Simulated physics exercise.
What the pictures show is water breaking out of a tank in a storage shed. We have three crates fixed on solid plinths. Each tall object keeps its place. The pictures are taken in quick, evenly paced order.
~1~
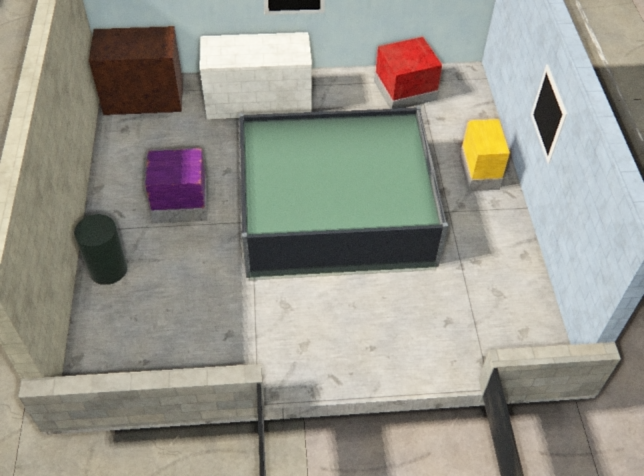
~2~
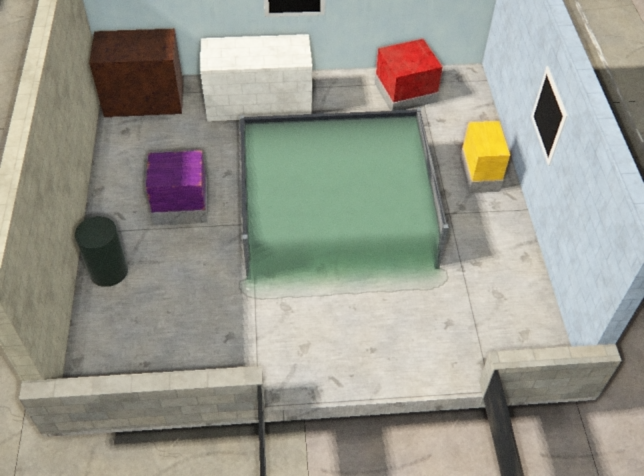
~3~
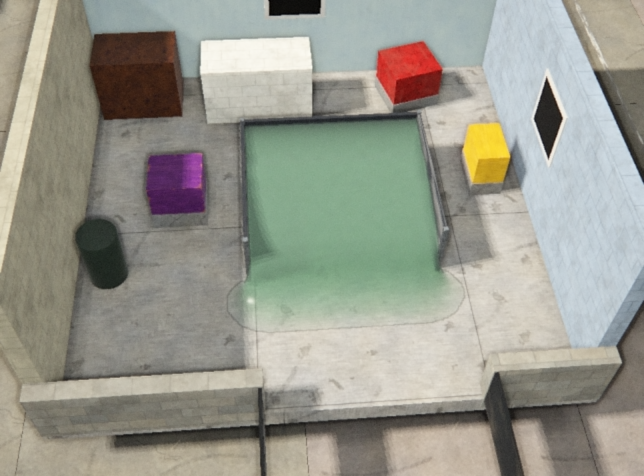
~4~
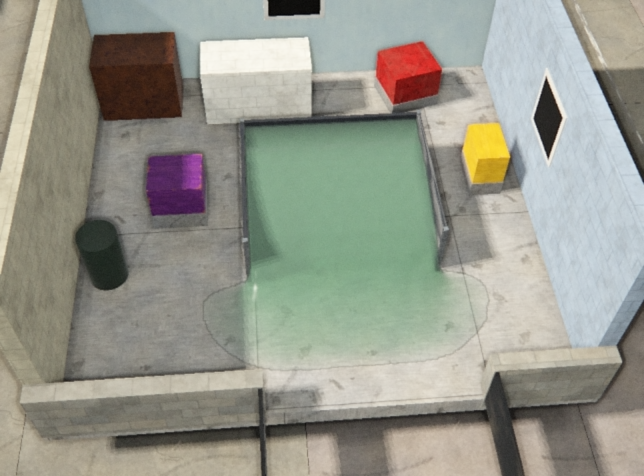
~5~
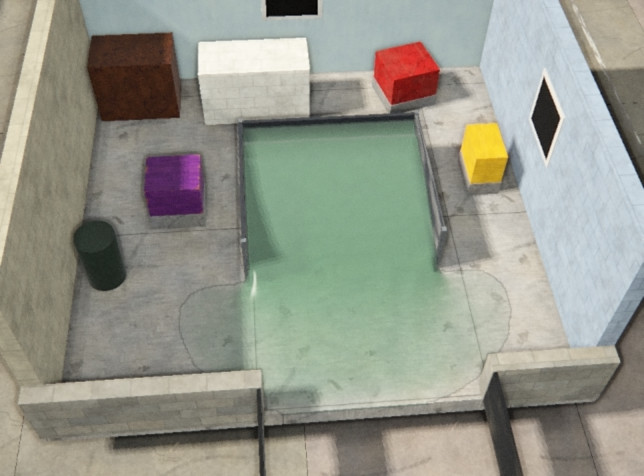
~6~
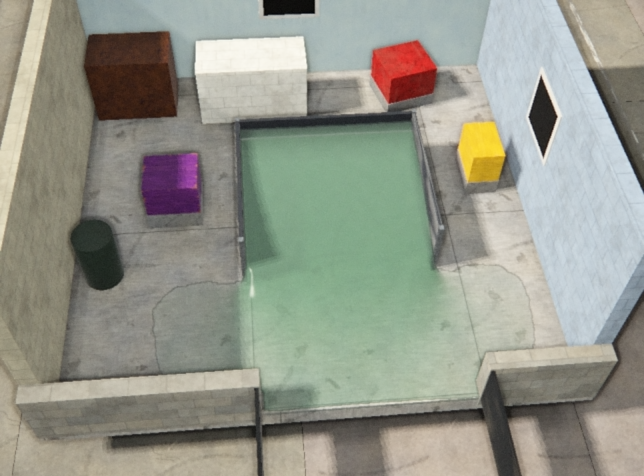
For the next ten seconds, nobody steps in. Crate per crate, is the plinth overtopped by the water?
Purple crate: Spared, red crate: Spared, yellow crate: Spared.
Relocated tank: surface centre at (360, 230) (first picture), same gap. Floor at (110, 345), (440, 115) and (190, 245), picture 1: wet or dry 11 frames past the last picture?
As listed: Covered, free of water, free of water.
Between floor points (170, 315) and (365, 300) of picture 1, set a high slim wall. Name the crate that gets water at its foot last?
The red crate.
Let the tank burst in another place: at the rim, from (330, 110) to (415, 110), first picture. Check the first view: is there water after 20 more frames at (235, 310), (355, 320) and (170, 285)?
Unwetted / unwetted / unwetted.
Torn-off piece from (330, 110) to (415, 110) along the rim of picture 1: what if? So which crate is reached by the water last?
My pick is the one in purple.
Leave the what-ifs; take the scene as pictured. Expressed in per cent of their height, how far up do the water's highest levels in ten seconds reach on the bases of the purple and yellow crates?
In order: 30% and 60%.
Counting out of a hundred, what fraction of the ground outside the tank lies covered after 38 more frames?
Around 85 percent, give or take.
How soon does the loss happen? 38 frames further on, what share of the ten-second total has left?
90 per cent.
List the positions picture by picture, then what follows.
The first frame shows the tank at (338, 172) is whole and still.
In the second frame, water pours out at (344, 257) and has run to (243, 283).
In the third frame, water pours out at (344, 262) and has run to (235, 311).
In the fourth frame, the front is at (222, 339), out from the gap at (344, 264).
In the fifth frame, water pours out at (343, 265) and has run to (198, 356).
In the sixth frame, water pours out at (340, 264) and has run to a hidden place.
A moment on, water covers 30 % of the floor; the purple crate not reached, the red crate not reached, the yellow crate not reached.
Next, water covers 35 % of the floor; the purple crate not reached, the red crate not reached, the yellow crate not reached.
Then, water covers 60 % of the floor; the purple crate water round its plinth, the red crate not reached, the yellow crate water round its plinth.
Later, water covers 85 % of the floor; the purple crate water round its plinth, the red crate water round its plinth, the yellow crate water round its plinth.
In the end, water covers 100 % of the floor; the purple crate stayed above the water, the red crate stayed above the water, the yellow crate stayed above the water.
